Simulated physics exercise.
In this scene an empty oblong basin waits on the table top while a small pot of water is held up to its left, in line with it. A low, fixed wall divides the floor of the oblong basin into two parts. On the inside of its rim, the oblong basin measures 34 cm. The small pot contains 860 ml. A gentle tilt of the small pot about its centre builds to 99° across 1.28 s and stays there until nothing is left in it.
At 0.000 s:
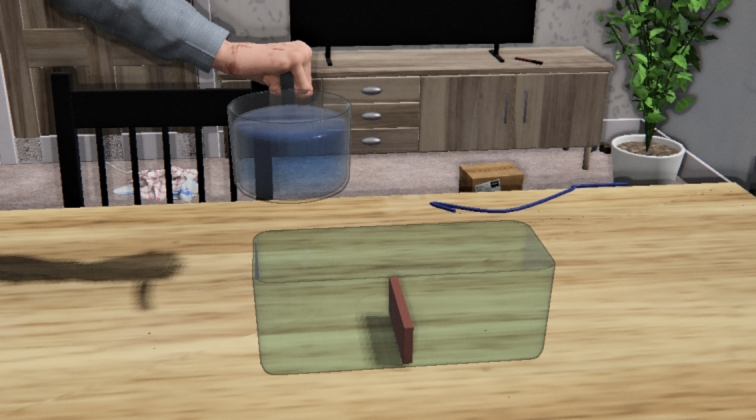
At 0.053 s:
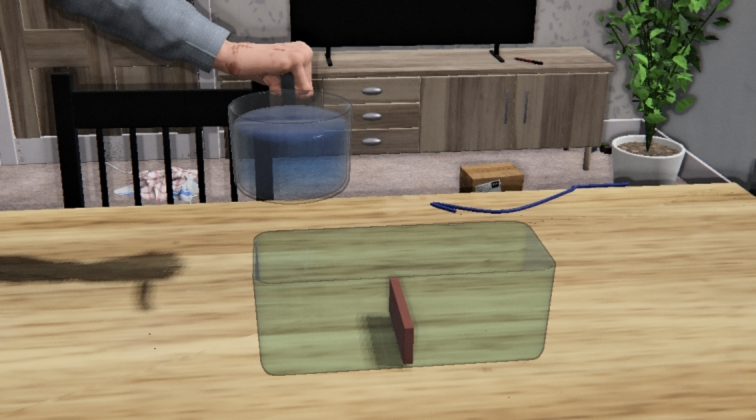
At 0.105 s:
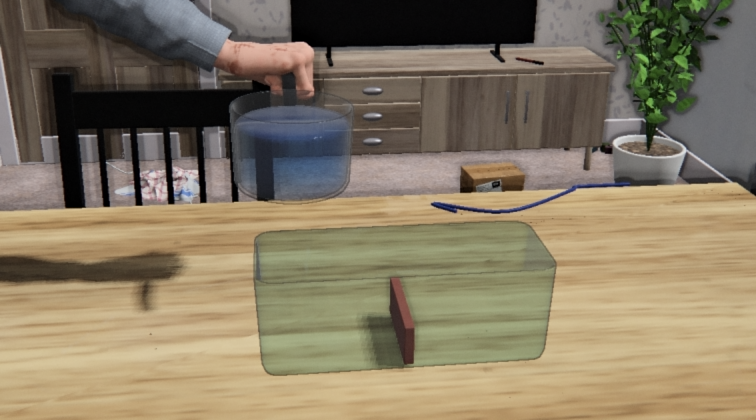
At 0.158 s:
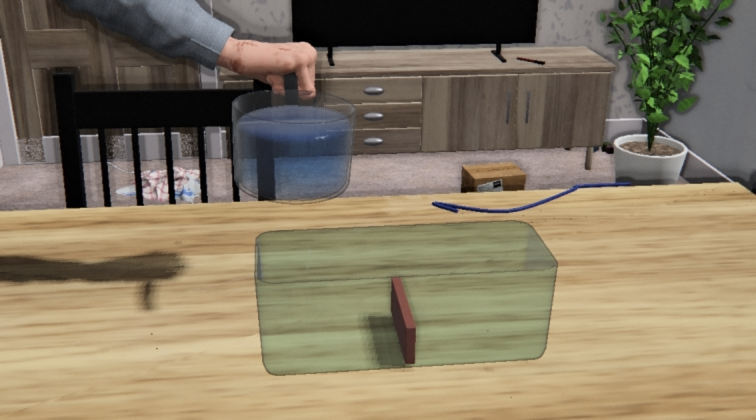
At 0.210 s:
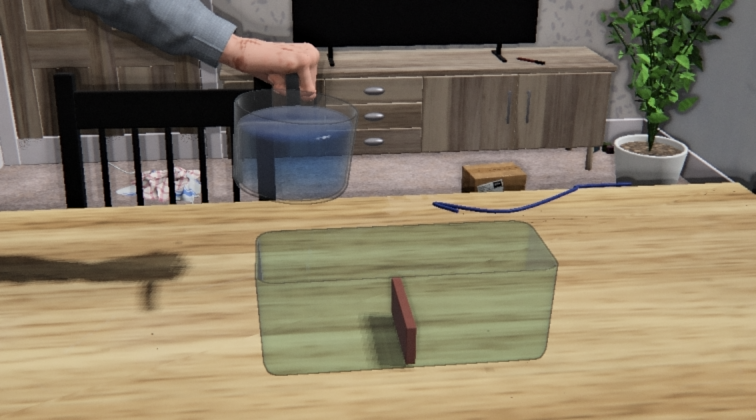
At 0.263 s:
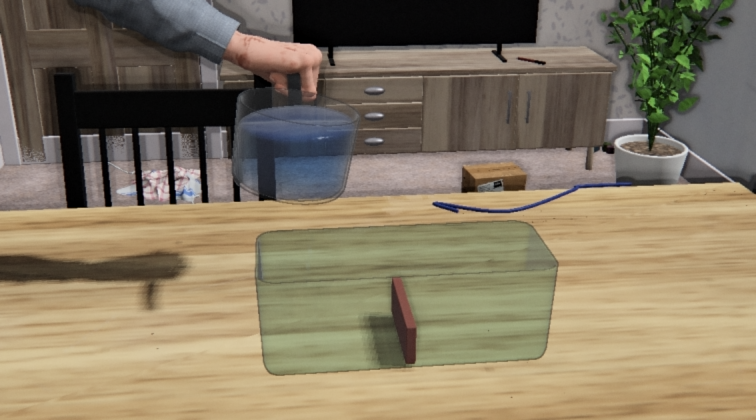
A hand held a small clear pot of blue water above a wooden table, behind and left of an empty see-through basin with a red divider inside, then slowly tilted the pot slightly rightward.
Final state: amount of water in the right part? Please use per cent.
Approximately 70 %.
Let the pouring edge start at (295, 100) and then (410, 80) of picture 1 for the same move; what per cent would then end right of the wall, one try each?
Respectively 5 and 95 %.
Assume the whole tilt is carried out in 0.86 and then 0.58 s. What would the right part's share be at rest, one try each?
I'd say 70 percent on the first go, 65 percent on the next.
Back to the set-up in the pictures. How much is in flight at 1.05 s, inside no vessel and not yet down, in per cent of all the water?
16 per cent or so.
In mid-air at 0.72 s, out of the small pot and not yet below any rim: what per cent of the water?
Share: Roughly 20 per cent.
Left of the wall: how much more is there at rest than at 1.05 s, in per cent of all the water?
Near 24 in a hundred.
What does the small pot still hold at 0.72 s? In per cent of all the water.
74 %.
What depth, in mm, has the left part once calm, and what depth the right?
Final levels - left approx 12 mm, right approx 30 mm.
After 0.72 s the tilt is 59° and 75 per cent is still to pour, 2 is left of the wall and 4 right of it.
After 1.05 s the tilt is 91° and 22 per cent is still to pour, 5 is left of the wall and 58 right of it.
After 1.40 s the tilt is 99° and 3 per cent is still to pour, 24 is left of the wall and 70 right of it.
After 1.78 s the tilt is 99° and 0 per cent is still to pour, 30 is left of the wall and 69 right of it.
In the end 30 per cent lies left of the wall, 70 right of it and 1 outside.
